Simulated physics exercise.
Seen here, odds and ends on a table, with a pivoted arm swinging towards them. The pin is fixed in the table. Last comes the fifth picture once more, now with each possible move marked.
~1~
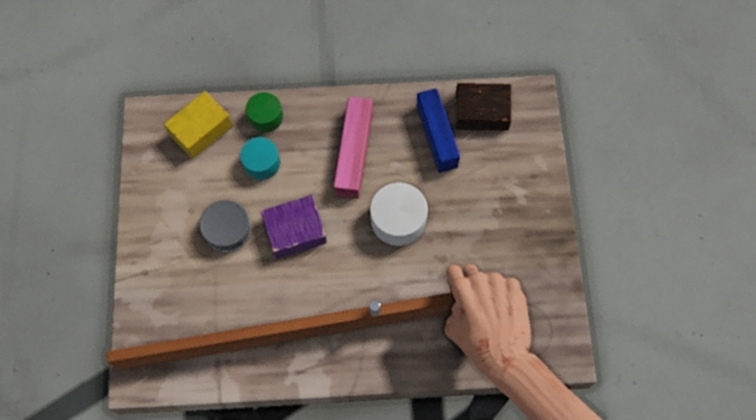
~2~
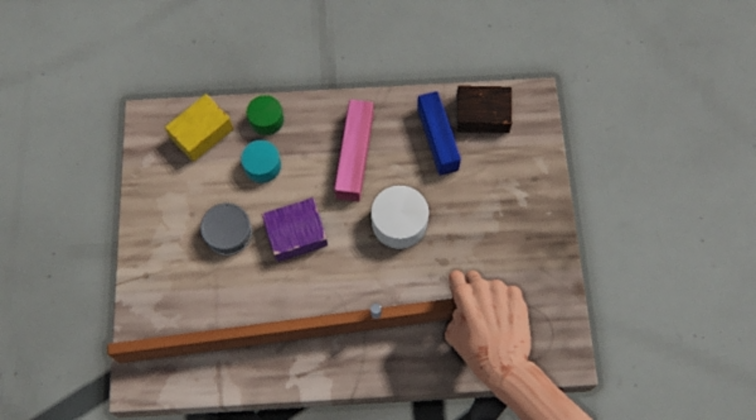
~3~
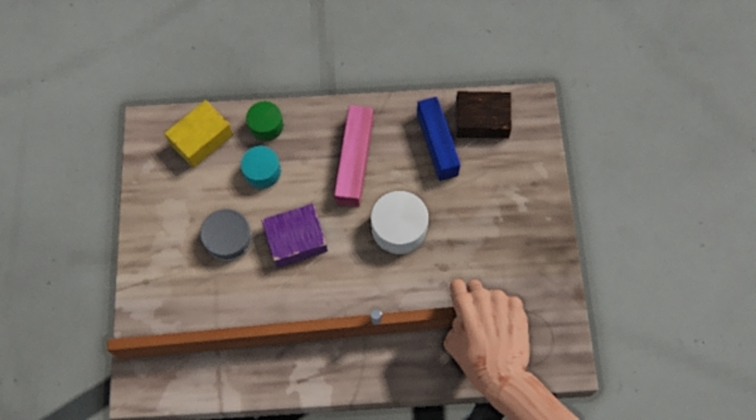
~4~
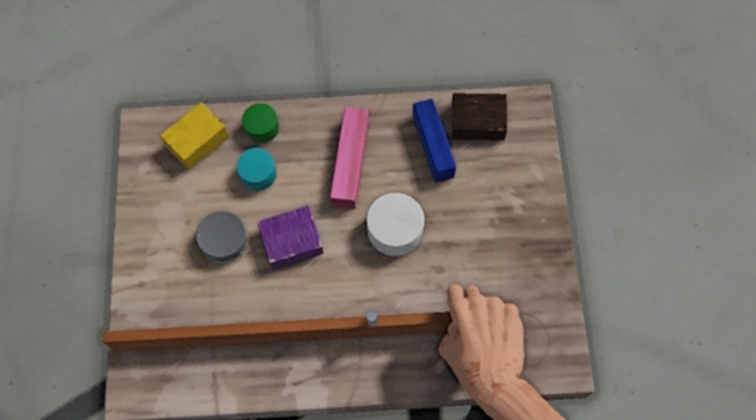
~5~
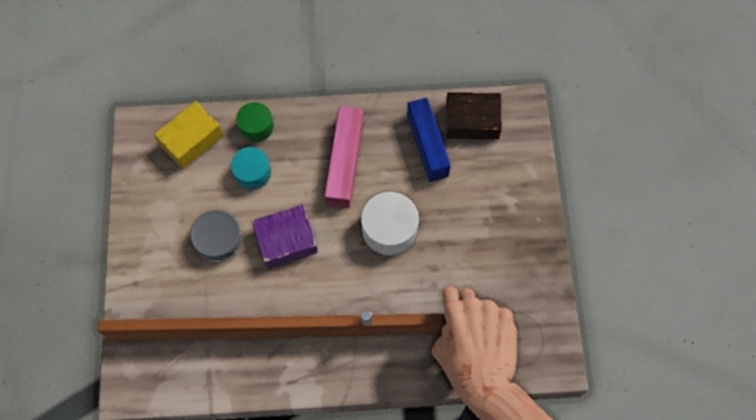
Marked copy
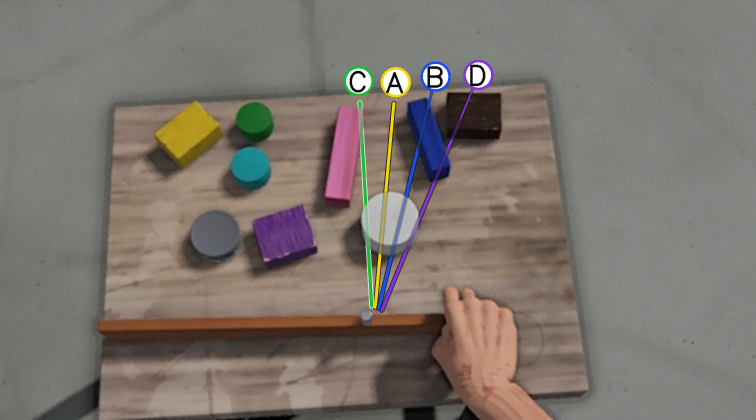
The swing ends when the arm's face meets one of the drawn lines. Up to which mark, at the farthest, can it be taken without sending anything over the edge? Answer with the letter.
B.
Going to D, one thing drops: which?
The black block goes over.
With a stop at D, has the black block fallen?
Yes.
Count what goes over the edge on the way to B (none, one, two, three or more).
By then, none.
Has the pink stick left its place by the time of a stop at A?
By then, yes.
On the marked copy, A at (385, 201); B at (404, 204); C at (365, 200); D at (423, 211).
Taking B. A third of the way, arm (258, 242); turquoise tin (255, 162); grey tin (240, 200).
Two thirds of the way, arm (331, 196); green tin (268, 99); turquoise tin (331, 113).
When it is over, arm (398, 195); green tin (268, 99); black block (538, 115); nothing has fallen.
As for the rest, A is safe but short; C is safe but short; D drops the black block.
